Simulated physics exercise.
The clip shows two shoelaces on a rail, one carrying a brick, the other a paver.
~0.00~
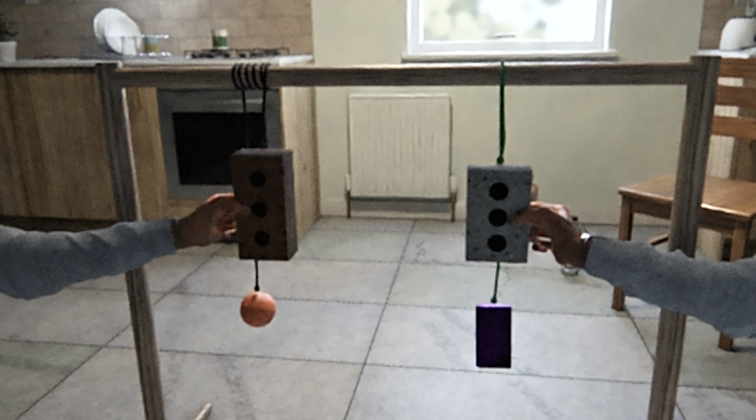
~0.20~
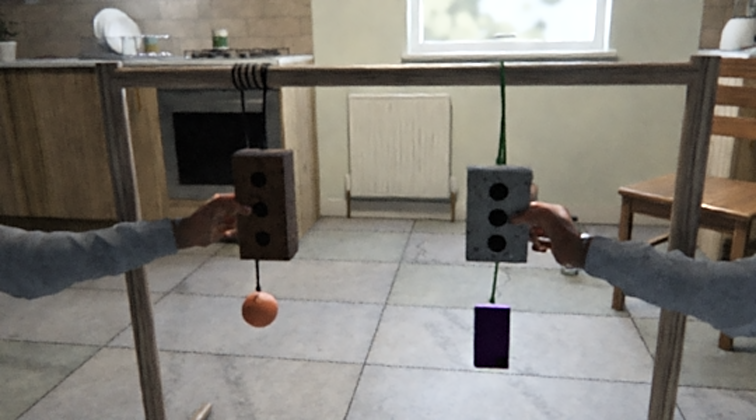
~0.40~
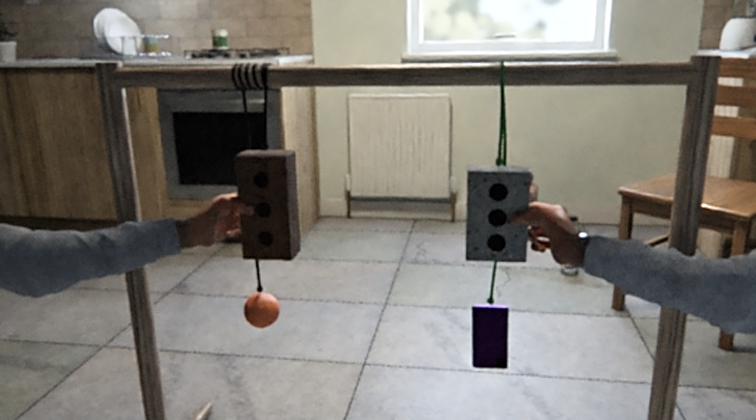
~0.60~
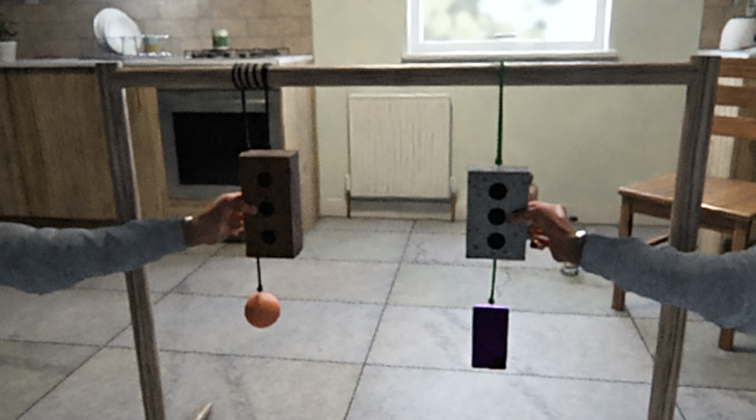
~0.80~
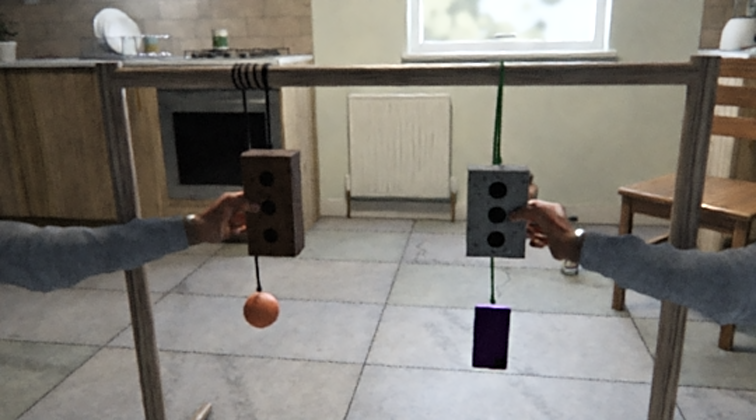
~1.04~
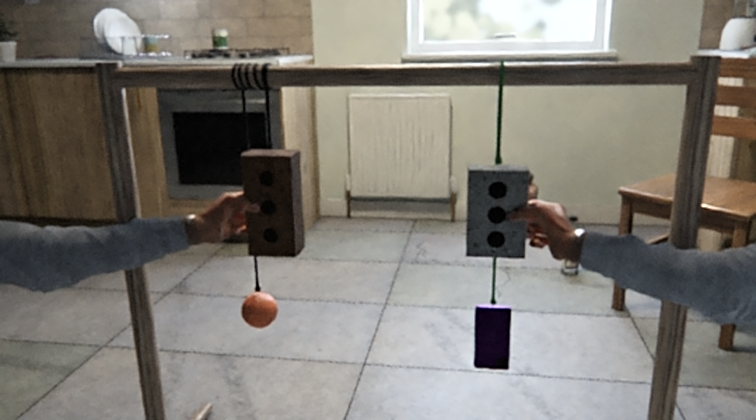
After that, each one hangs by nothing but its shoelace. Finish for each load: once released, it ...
The brick stays hanging; the paver drops.
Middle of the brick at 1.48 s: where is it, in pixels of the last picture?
You'd find it near pixel (271, 177).
After 1.48 s, brick hanging near (271, 177); paver dropping near (491, 369).
After 1.86 s, brick hanging near (277, 193); paver on the floor.
At rest, brick hanging near (274, 195); paver on the floor. The brick keeps its height and the paver runs down to the floor.
